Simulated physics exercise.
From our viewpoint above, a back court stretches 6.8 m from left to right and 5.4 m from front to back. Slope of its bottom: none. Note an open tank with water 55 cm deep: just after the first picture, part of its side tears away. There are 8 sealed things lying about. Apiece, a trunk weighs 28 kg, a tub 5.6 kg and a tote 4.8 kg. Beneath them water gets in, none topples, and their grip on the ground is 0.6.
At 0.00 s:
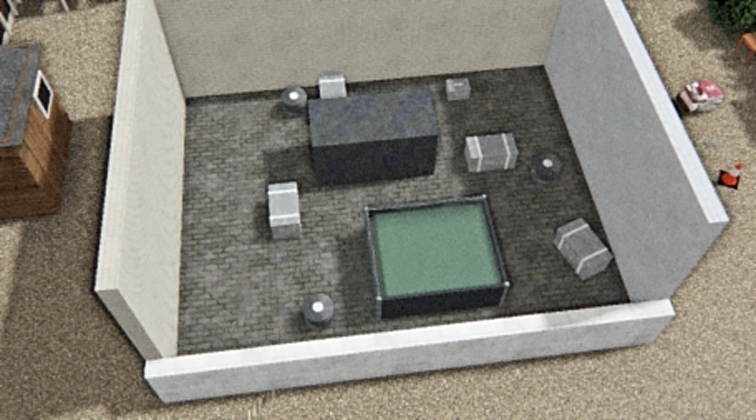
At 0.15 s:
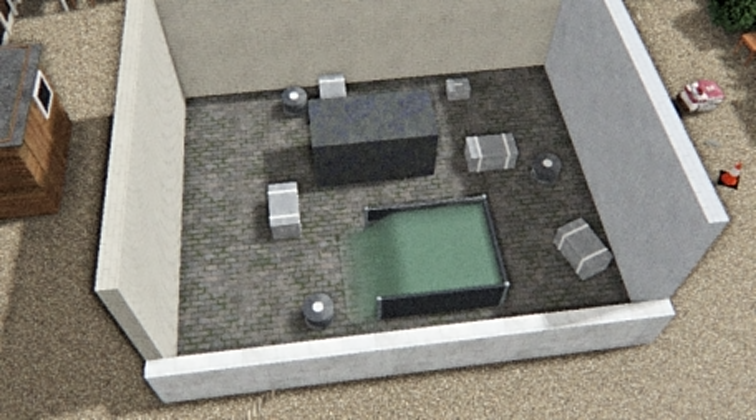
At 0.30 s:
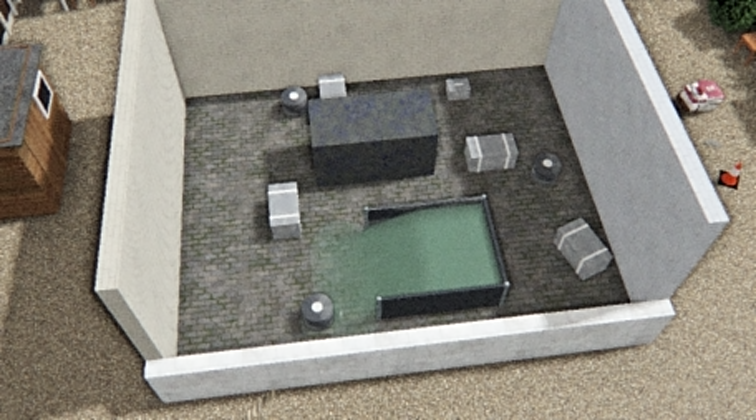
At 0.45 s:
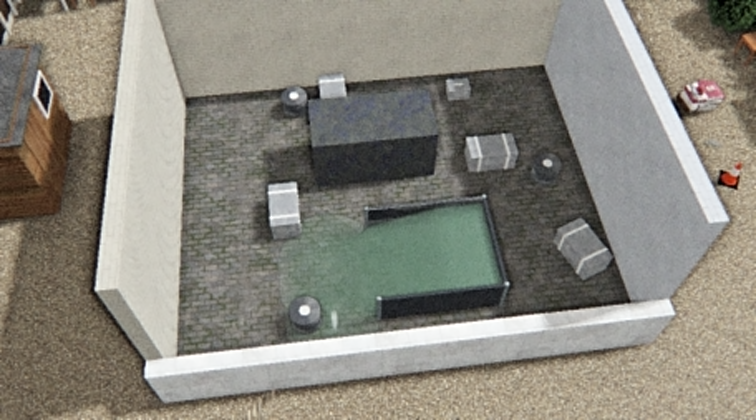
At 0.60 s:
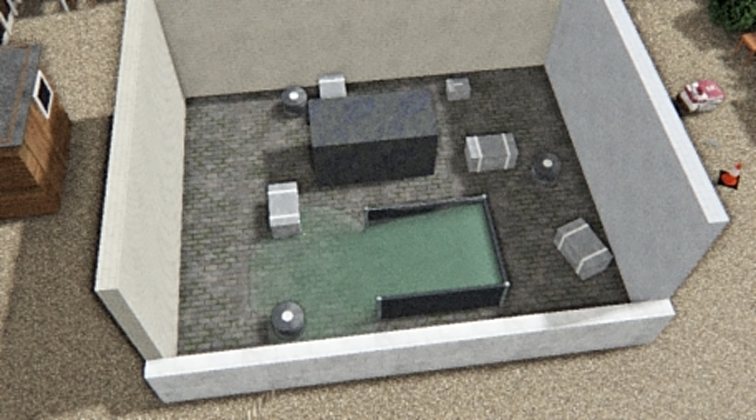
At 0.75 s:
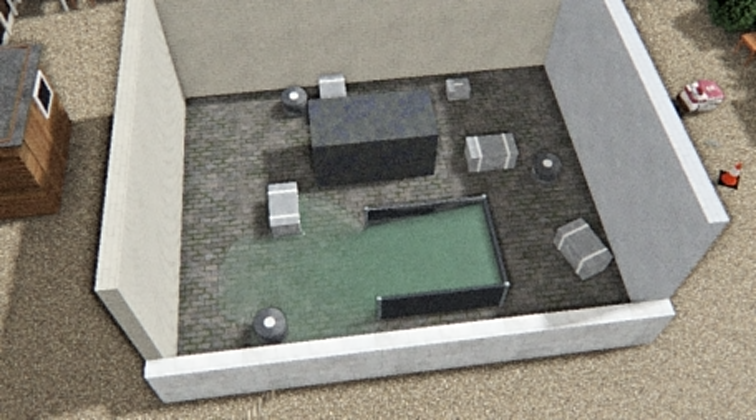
A walled back court with a dark brick floor is seen from high above its front wall, the view staying still. A dark block stands towards the back, an open tank of green water sits right of centre at the front, and pale boxes and grey round tubs are scattered around. The tank's left side opens, water spreads leftward across the floor, and the front tub slides left while the boxes stay put.
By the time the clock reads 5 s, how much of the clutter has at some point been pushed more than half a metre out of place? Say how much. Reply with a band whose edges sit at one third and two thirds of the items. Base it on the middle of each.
Band: Under one third.
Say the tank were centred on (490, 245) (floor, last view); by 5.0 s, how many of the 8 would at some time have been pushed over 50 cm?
Result: 2 of them.
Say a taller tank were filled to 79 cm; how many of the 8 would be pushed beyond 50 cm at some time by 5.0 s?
You'd get 4 in that case.
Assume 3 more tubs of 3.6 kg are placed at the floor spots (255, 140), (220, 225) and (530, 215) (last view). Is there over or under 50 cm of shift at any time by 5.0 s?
Taking them one by one: It goes beyond, then it goes beyond, then it stays within.
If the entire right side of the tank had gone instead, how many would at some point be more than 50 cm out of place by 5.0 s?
Then it comes to 4 of them.
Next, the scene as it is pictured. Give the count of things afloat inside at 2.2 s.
That would be 1 of them.
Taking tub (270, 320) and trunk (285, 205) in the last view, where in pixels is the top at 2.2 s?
Approx. (201, 334); approx. (221, 182).
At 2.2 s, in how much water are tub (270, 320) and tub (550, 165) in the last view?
Some 30 cm at the first, some 0 cm at the second.
After 1.1 s 1 of 8 are over 50 cm from their spots; 0 afloat.
After 2.2 s 2 of 8 are over 50 cm from their spots; 1 afloat.
After 3.5 s 2 of 8 are over 50 cm from their spots; 1 afloat.
After 5.0 s 2 of 8 are over 50 cm from their spots, and 2 have been at some point; 3 afloat.
